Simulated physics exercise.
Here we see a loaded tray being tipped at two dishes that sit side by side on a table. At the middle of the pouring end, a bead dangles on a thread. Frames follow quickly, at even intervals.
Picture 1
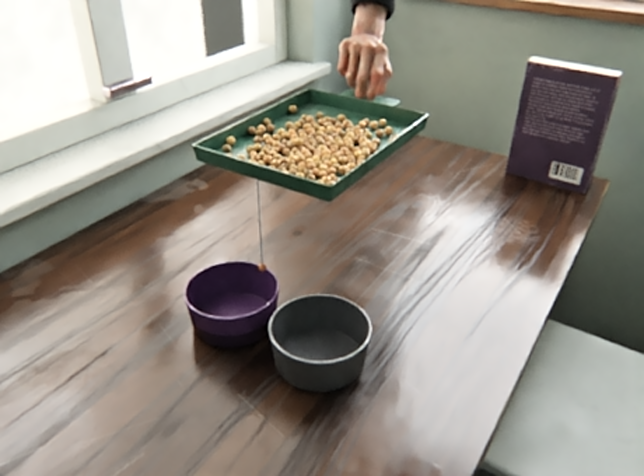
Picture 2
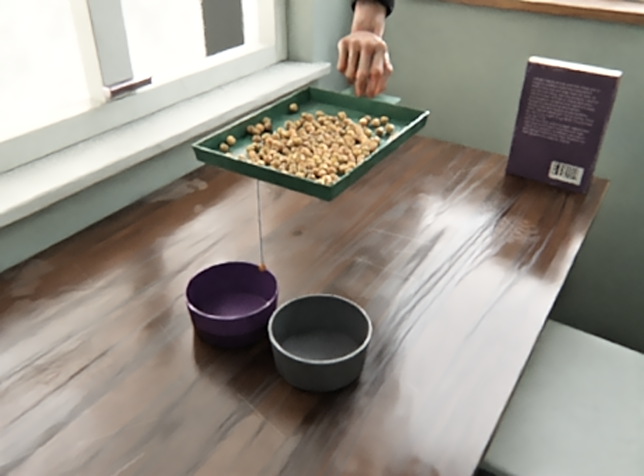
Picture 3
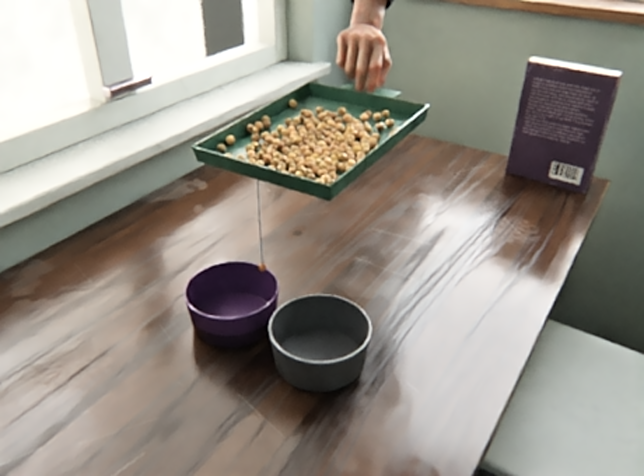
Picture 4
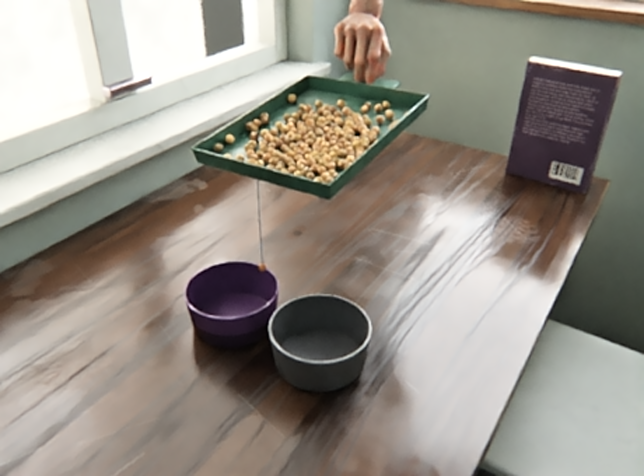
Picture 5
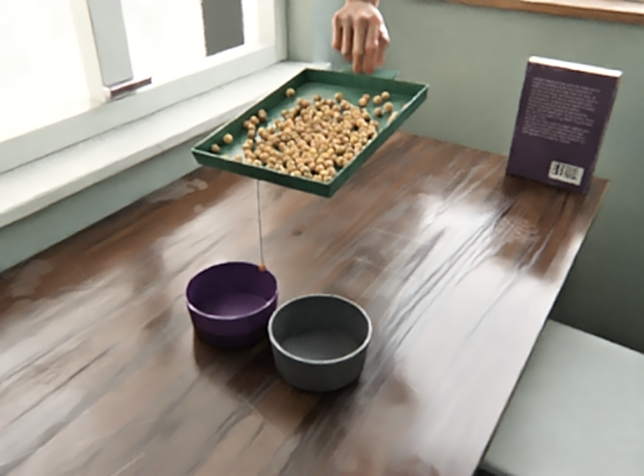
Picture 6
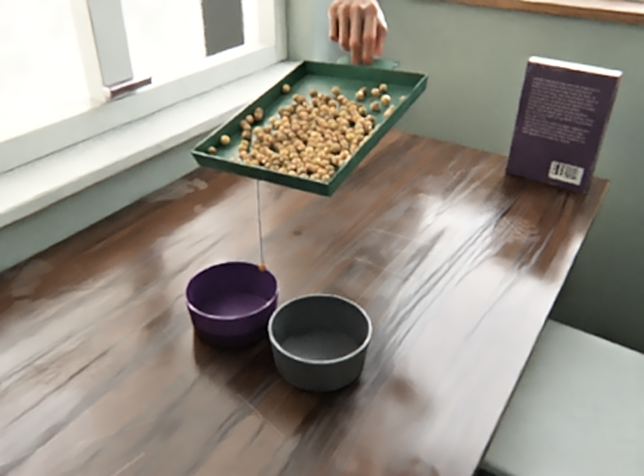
A hand held a green tray of round wooden beads above a purple bowl and a gray bowl on a wooden table, then slowly raised its far side as the beads began shifting.
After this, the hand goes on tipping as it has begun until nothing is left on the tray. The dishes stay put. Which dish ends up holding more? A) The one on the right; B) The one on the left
The one on the left (B).
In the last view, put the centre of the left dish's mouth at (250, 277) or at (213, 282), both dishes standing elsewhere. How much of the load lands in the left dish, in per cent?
Roughly 20 per cent, then roughly 60 per cent.
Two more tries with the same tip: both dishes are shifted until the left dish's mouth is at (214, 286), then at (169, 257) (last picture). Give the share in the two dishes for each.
In order: 60 per cent and 70 per cent.
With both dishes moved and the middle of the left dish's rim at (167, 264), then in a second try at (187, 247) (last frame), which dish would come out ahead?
Results - the dish on the left side first, the dish on the left side second.
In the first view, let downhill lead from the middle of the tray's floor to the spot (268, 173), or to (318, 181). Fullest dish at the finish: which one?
Try 1: The left-side dish; try 2: The right-side dish.
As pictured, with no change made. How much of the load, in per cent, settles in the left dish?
That part is close to 40 percent of the load.
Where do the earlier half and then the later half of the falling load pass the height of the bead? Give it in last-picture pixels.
First part (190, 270), rest (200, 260).
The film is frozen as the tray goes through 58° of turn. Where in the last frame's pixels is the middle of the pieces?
The middle of the pieces sits at roughly (257, 134).
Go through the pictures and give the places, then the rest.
In the first frame, corners of the pouring end at (196, 145) and (330, 185), level; middle of the load at (323, 150), round wooden beads; left dish at (202, 327); right dish at (292, 370); bead on its thread at (262, 267).
In the second frame, corners of the pouring end at (196, 145) and (330, 185), level; middle of the load at (322, 149).
In the third frame, corners of the pouring end at (195, 146) and (329, 184), tipped barely, lowest at the left corner; middle of the load at (322, 146).
In the fourth frame, corners of the pouring end at (195, 147) and (328, 183), tipped a little, lowest at the left corner; middle of the load at (321, 142), a stray few on the move.
In the fifth frame, corners of the pouring end at (194, 149) and (327, 182), tipped a little, lowest at the left corner; middle of the load at (319, 139), a small part on the move.
In the sixth frame, corners of the pouring end at (194, 151) and (326, 181), tipped a little, lowest at the left corner; middle of the load at (316, 137), most on the move; left dish at (202, 327); right dish at (292, 370).
Soon, tray tipped steeply; nearly all on the tray; a stray few in the air.
A while on, tray tipped right over; a small part on the tray; about a third in the left dish; about a third outside both; about a quarter in the air.
Towards the end, tray tipped past a quarter turn; about a third in the left dish; about two thirds outside both.
Finally, tray tipped past a quarter turn; none in the right dish; about a third in the left dish; about two thirds outside both.
